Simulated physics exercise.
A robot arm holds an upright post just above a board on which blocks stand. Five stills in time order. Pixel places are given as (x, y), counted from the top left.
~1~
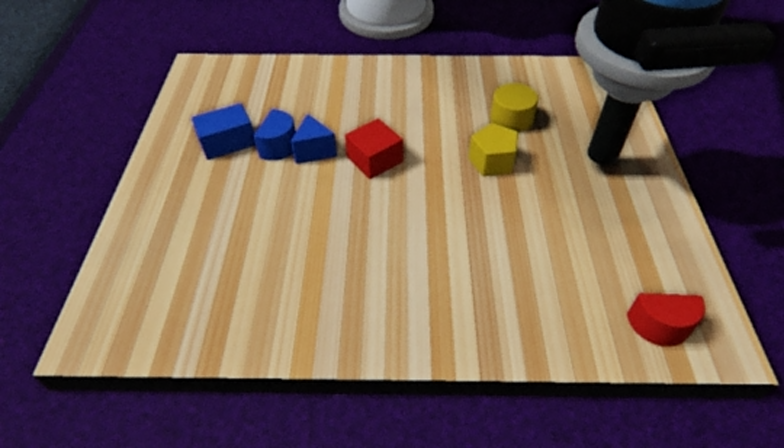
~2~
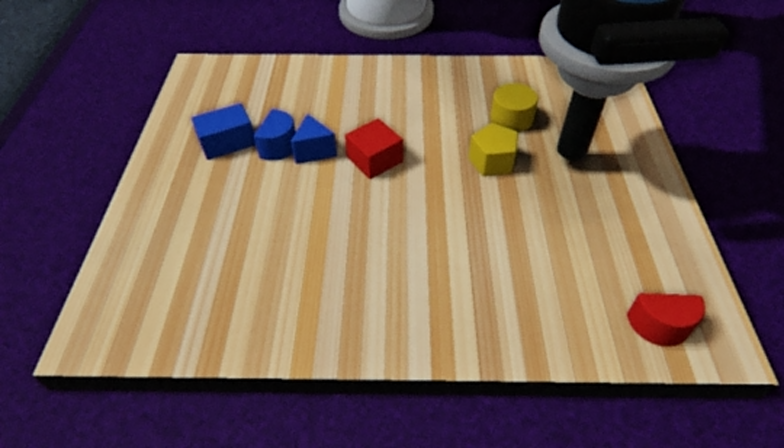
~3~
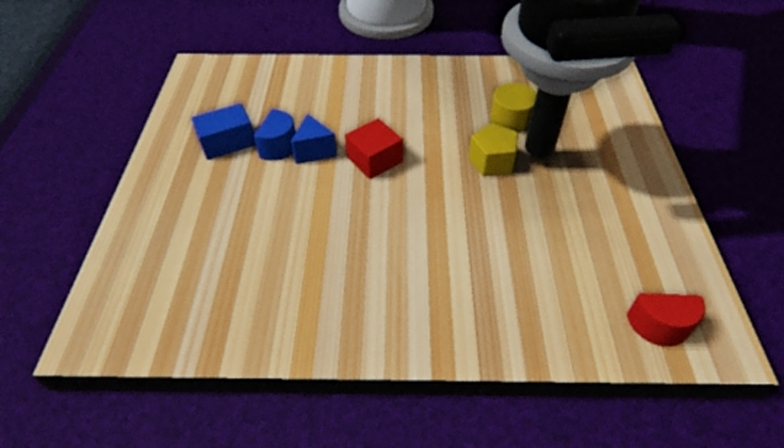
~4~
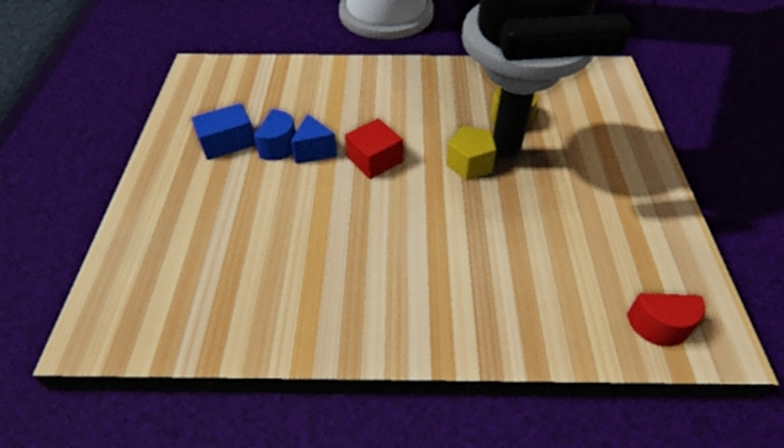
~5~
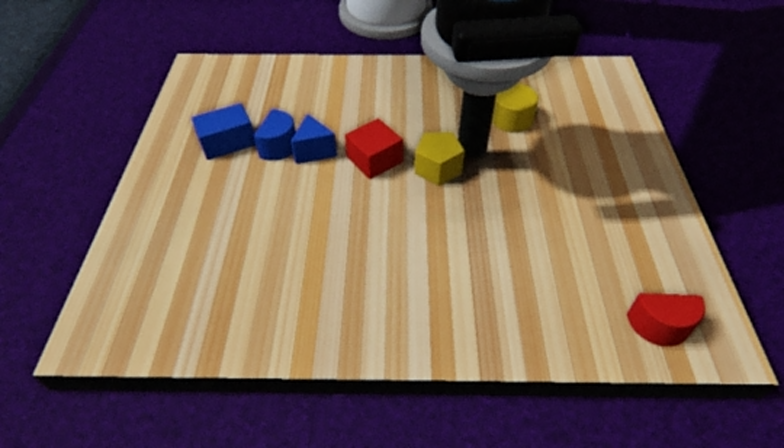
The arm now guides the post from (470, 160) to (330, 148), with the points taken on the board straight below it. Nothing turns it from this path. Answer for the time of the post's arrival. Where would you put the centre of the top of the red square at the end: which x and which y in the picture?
My best guess is (316, 150).
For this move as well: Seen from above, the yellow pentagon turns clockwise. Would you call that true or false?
This is false.
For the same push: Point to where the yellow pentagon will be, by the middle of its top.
Just about (395, 157).
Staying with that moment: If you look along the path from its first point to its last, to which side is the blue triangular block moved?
My answer: Left.
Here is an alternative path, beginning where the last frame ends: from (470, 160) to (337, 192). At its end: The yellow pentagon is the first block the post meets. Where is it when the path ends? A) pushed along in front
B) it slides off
A: Pushed along in front.
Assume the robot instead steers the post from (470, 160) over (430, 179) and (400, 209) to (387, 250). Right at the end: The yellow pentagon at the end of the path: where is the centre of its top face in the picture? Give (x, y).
Just about (372, 164).
What follows on the original path. One third of the way, post at (423, 145); red square at (355, 138), turned 35° clockwise; yellow pentagon at (403, 154), turned 35° anticlockwise.
Two thirds of the way, post at (375, 141); blue D-shaped block at (271, 122); blue triangular block at (300, 131), turned 30° clockwise; red square at (341, 143), turned 20° clockwise; yellow pentagon at (395, 157), turned 60° anticlockwise.
At the end, post at (329, 136); blue D-shaped block at (268, 121), turned 10° clockwise; blue triangular block at (283, 141), turned 65° clockwise; red square at (316, 150), turned 35° anticlockwise; yellow pentagon at (395, 157), turned 60° anticlockwise.
